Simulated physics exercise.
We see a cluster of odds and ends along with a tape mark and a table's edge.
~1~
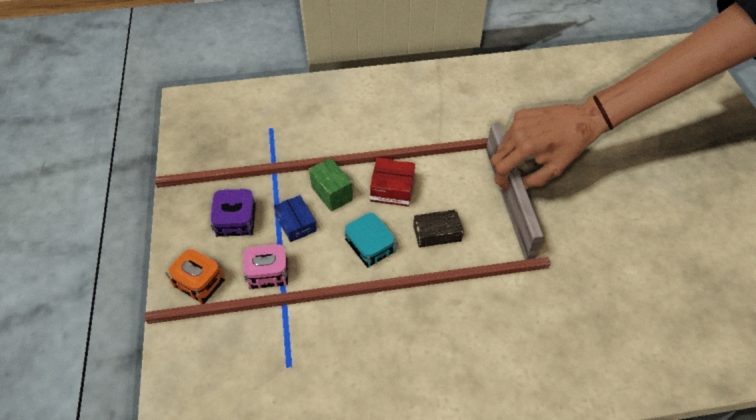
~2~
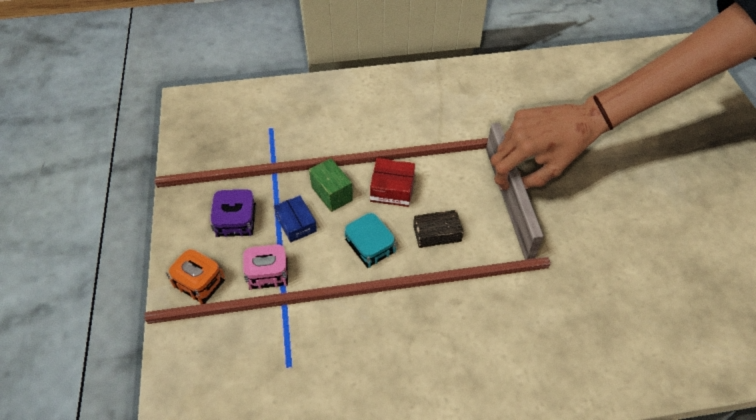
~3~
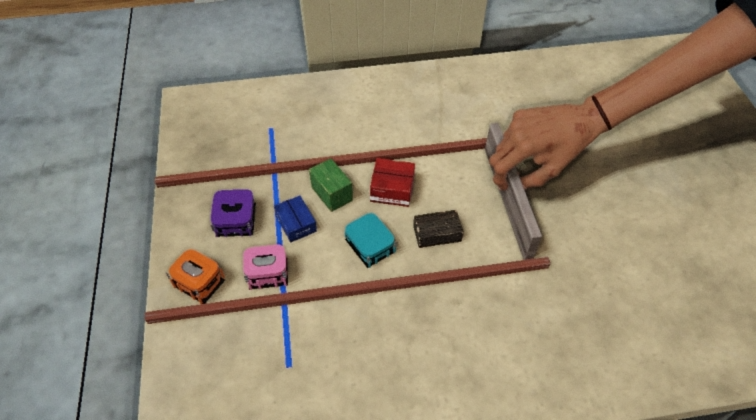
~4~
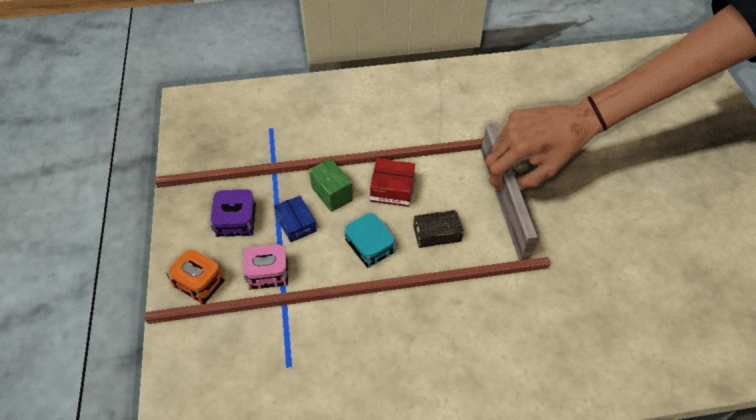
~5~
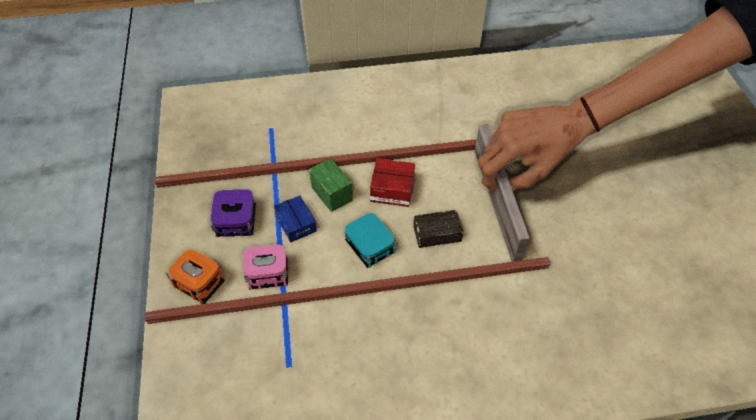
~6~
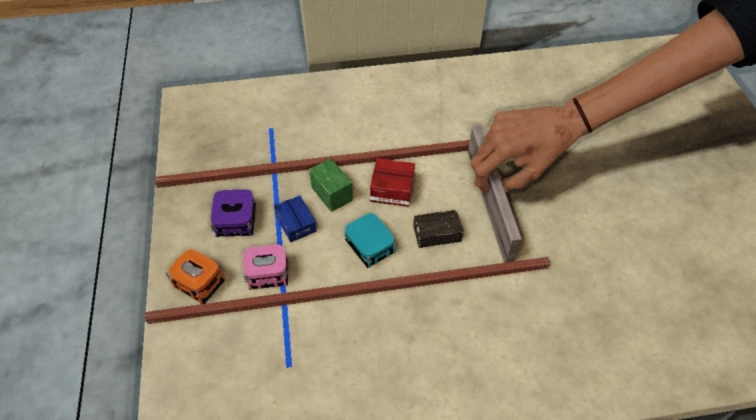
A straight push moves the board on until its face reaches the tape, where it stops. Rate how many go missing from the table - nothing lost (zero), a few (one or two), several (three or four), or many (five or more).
A few, one or two.
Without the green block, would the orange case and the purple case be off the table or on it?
The orange case ends up below while the purple case stays up top.
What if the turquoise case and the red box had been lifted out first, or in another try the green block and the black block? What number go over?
Result: 0 in the first case, with 0 in the second.
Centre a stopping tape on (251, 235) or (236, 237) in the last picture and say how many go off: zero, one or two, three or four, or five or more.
Result per position - first: Either one or two, second: Either three or four.
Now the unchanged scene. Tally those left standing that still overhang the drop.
The overhang total is 1.
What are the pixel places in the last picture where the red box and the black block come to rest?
In the last picture, roughly (256, 204) and (257, 252).
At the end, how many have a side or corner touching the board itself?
Count: 2.
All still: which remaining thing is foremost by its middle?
Purple case.
A little later, none off yet; orange case at rest near (196, 276); purple case at rest near (234, 213); pink case at rest near (266, 267).
When it is over, the number that fall off is one or two; down, orange case.
